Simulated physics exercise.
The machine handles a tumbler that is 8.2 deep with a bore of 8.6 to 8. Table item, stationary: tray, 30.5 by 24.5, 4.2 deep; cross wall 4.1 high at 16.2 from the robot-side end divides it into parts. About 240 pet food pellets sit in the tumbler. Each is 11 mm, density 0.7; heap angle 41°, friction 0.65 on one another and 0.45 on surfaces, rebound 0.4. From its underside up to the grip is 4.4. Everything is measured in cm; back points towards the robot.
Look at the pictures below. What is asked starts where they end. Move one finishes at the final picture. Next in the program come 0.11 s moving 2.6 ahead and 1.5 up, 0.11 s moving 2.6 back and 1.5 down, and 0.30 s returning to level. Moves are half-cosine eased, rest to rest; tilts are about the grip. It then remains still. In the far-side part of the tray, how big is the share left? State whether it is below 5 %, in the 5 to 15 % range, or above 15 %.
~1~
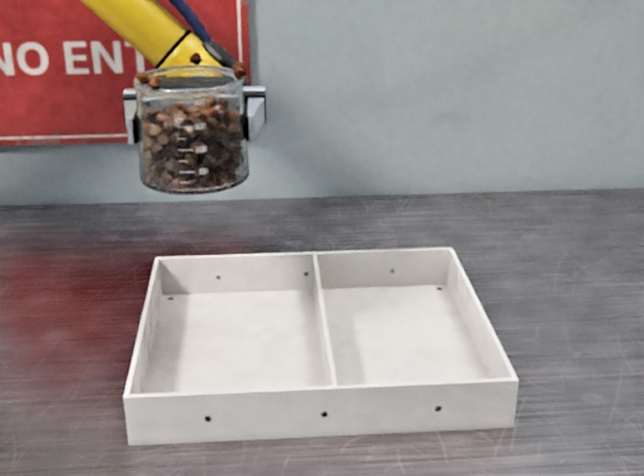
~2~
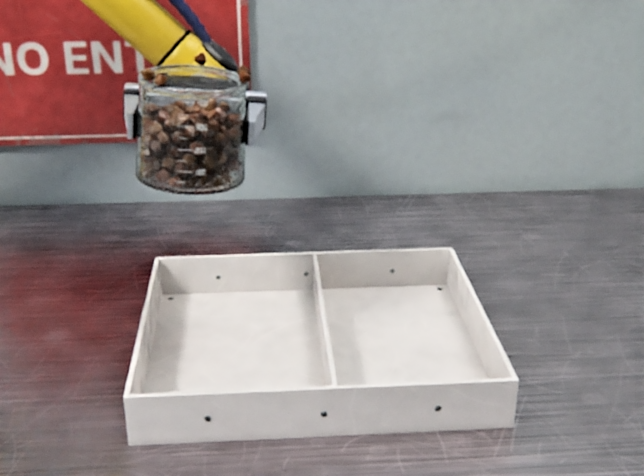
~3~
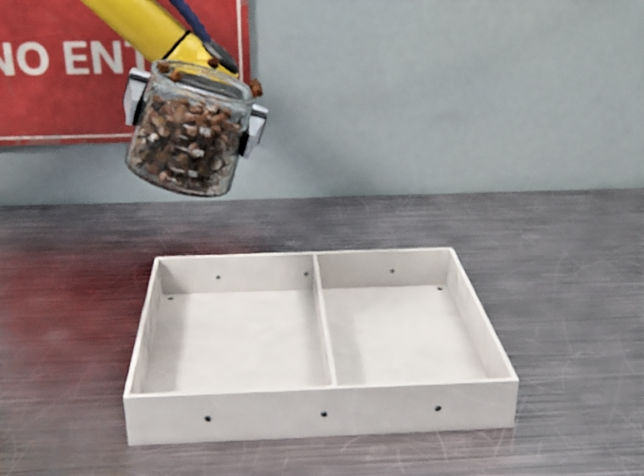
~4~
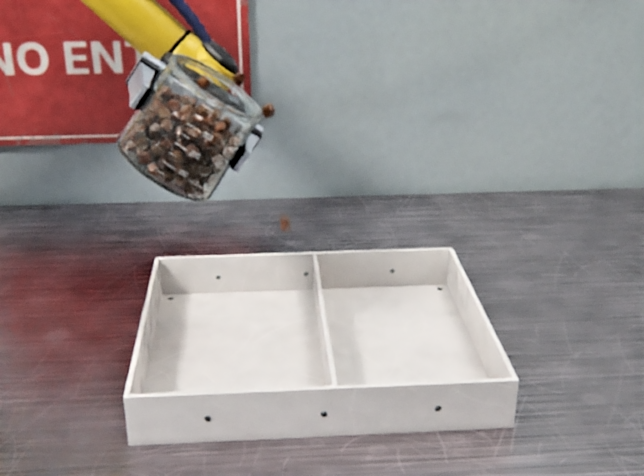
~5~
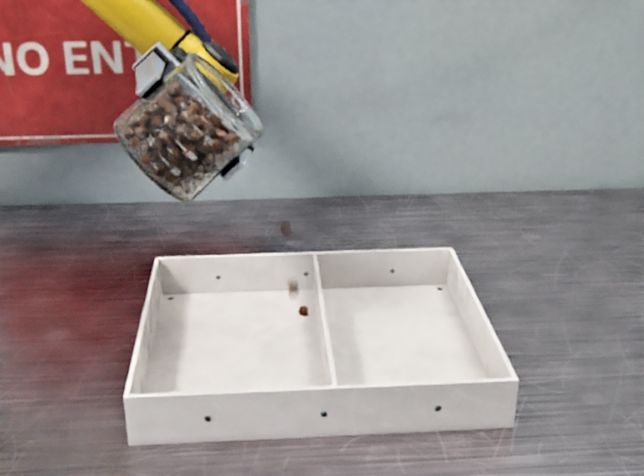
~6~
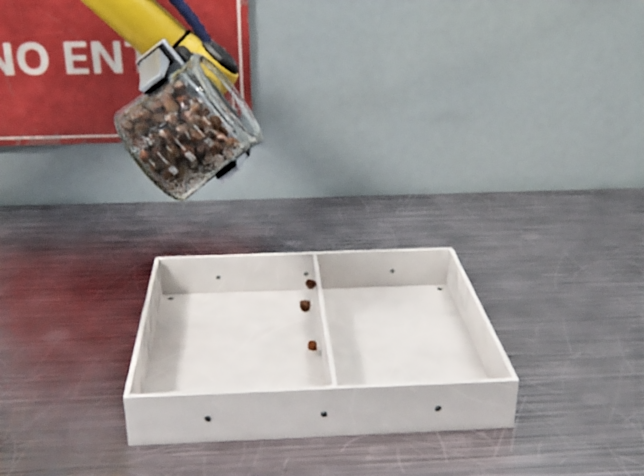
It is below 5 %.
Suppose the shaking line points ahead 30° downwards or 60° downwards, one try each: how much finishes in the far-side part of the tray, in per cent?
It comes to around 0 per cent on the first try and around 0 per cent on the second.
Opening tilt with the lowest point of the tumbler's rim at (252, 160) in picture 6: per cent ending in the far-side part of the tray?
Around 10 in a hundred.
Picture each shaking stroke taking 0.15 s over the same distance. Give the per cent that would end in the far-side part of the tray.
Roughly 0 percent then.
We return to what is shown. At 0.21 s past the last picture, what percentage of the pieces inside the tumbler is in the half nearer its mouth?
Roughly 40 per cent.
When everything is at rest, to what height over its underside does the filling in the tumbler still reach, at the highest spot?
I'd put it at close to 8.0 centimetres.
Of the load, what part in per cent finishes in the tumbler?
About 95 percent.
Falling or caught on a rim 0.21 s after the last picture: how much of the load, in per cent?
About 0 per cent.
Then, 0.21 s later, tilted 54° forward, highest piece 26 above the table; 235 in the tumbler, 3 in the robot-side part.
Then, 0.42 s later, tilted 14° forward, highest piece 26 above the table; 226 in the tumbler, 8 in the robot-side part, 2 in the far-side part, 2 in flight or on a rim.
Then, 0.72 s later, level, highest piece 26 above the table; 226 in the tumbler, 9 in the robot-side part, 3 in the far-side part.
Then, 1.77 s later, level, highest piece 25 above the table; 226 in the tumbler, 9 in the robot-side part, 3 in the far-side part.
At rest, 226 in the tumbler, 9 in the robot-side part, 3 in the far-side part. That is 1 % in the far-side part of the tray.
